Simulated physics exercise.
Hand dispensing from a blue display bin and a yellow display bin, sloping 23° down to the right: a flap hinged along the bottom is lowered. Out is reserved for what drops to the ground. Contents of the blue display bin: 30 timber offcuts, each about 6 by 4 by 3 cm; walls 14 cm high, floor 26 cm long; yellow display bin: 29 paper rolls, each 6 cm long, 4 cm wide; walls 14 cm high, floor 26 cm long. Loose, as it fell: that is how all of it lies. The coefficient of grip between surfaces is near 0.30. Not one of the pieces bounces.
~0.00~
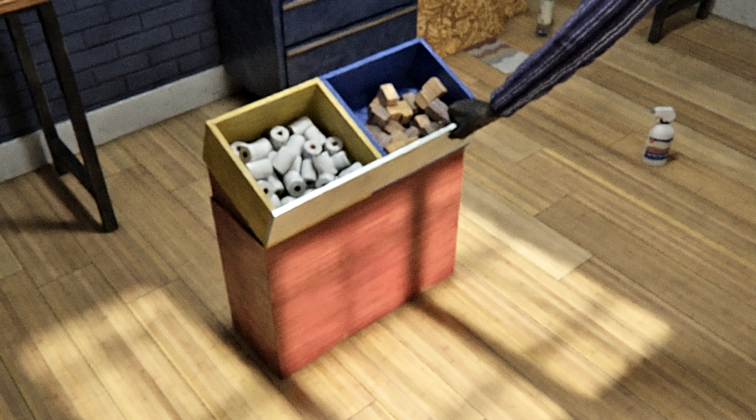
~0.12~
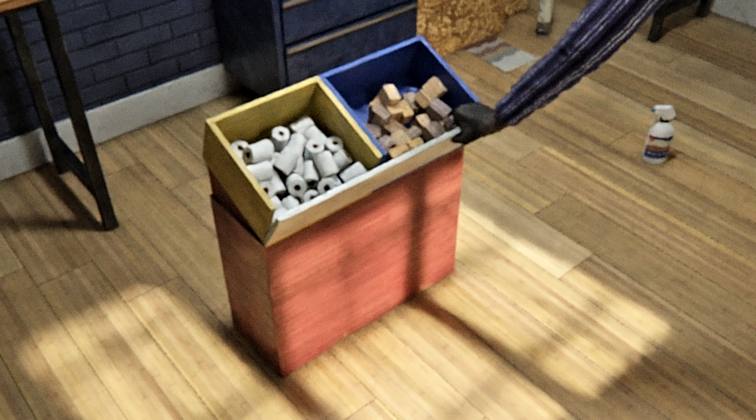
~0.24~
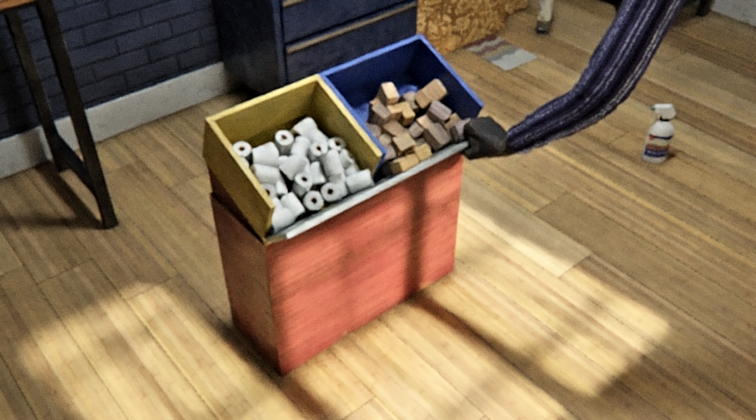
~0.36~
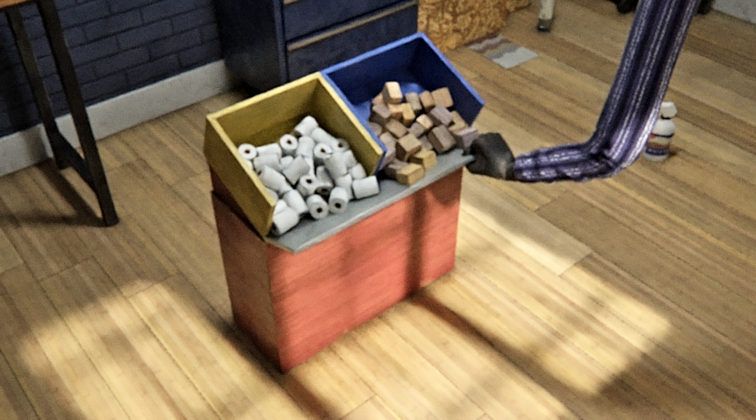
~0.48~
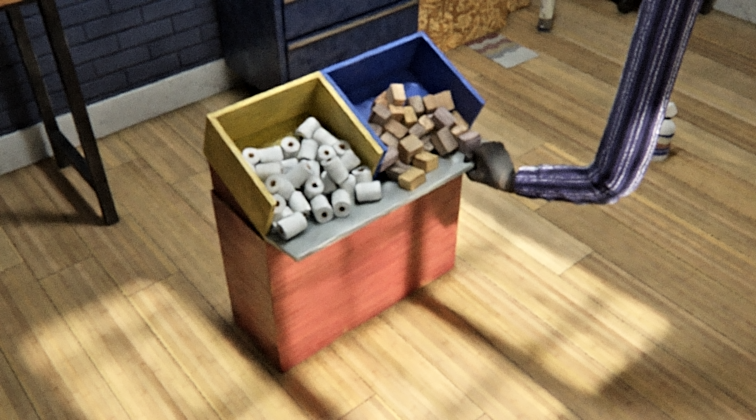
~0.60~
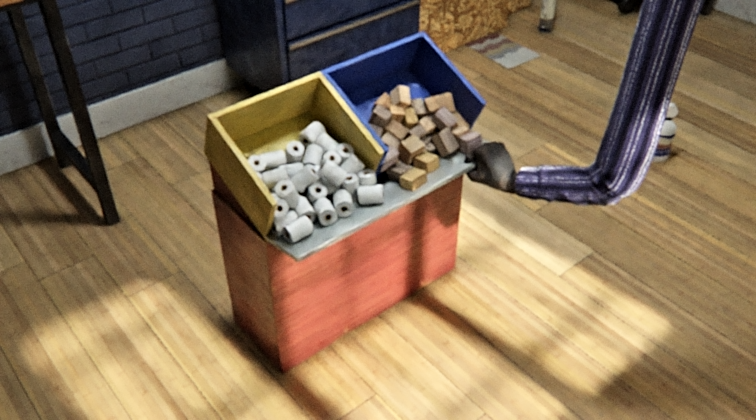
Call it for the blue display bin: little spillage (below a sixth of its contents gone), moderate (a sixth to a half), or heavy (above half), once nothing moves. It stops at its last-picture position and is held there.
Little.
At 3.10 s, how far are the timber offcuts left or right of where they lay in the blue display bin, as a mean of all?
On average they sit some 4 cm further right.
After 1.00 s, blue display bin 30 in, 0 out and yellow display bin 29 in, 0 out.
After 1.50 s, blue display bin 30 in, 0 out and yellow display bin 29 in, 0 out.
After 2.20 s, blue display bin 30 in, 0 out and yellow display bin 29 in, 0 out.
When it is over (at 3.10 s), blue display bin 30 in, 0 out and yellow display bin 29 in, 0 out. Asked share, 0 of 30, 0 per cent.
